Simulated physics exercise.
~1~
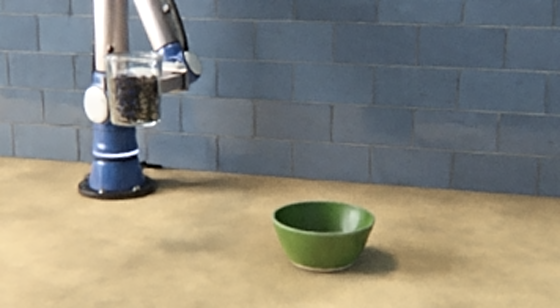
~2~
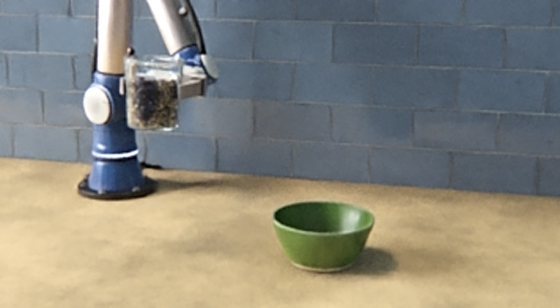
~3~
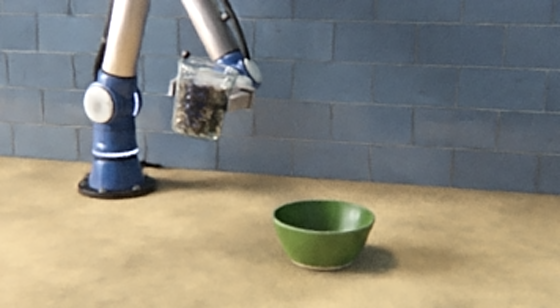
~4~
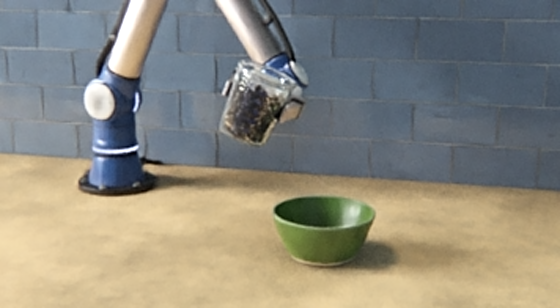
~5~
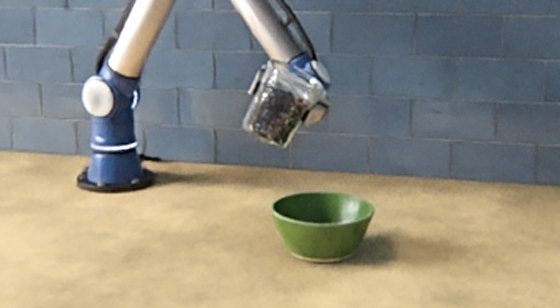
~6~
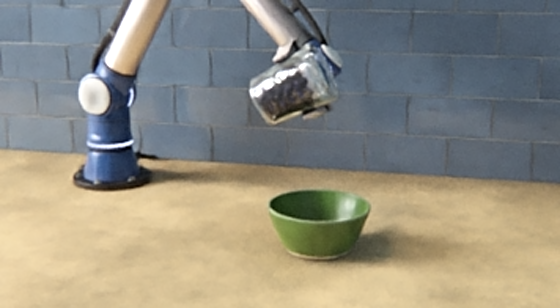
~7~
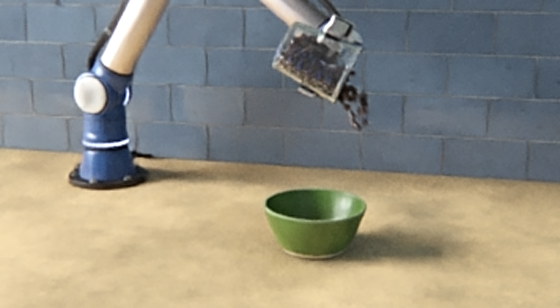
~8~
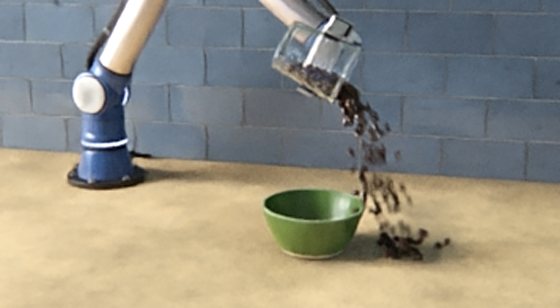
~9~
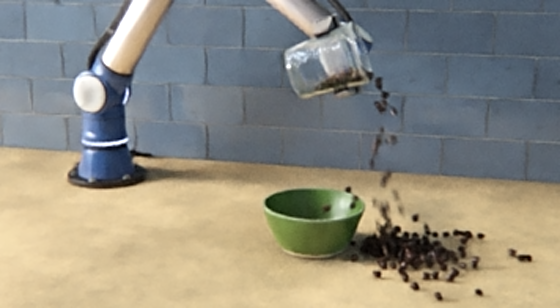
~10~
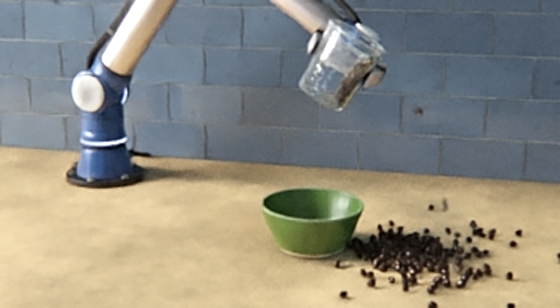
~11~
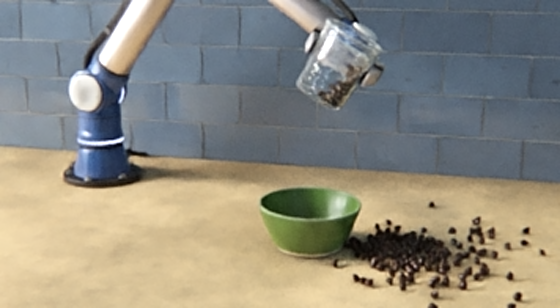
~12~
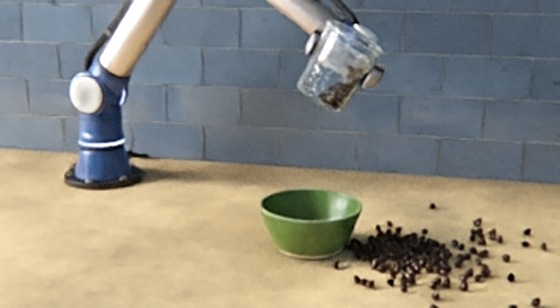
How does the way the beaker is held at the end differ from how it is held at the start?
At the start the gripper holds the beaker upright, while at the end it is held leaning at a slant.
On a sandy tan tabletop before a blue brick wall, seen from the front and slightly above by a gently swaying camera, a silver and blue robot arm stands at the left. Its gripper holds a clear beaker of dark beans, and a green bowl sits near the middle. The arm carries the beaker to the right, tilting it more and more, then raises it and tips it steeply. The beans pour down past the bowl's right side and scatter over the table. The arm tilts the beaker partly back and stops, with some beans still inside and most lying in a spread beside the bowl.
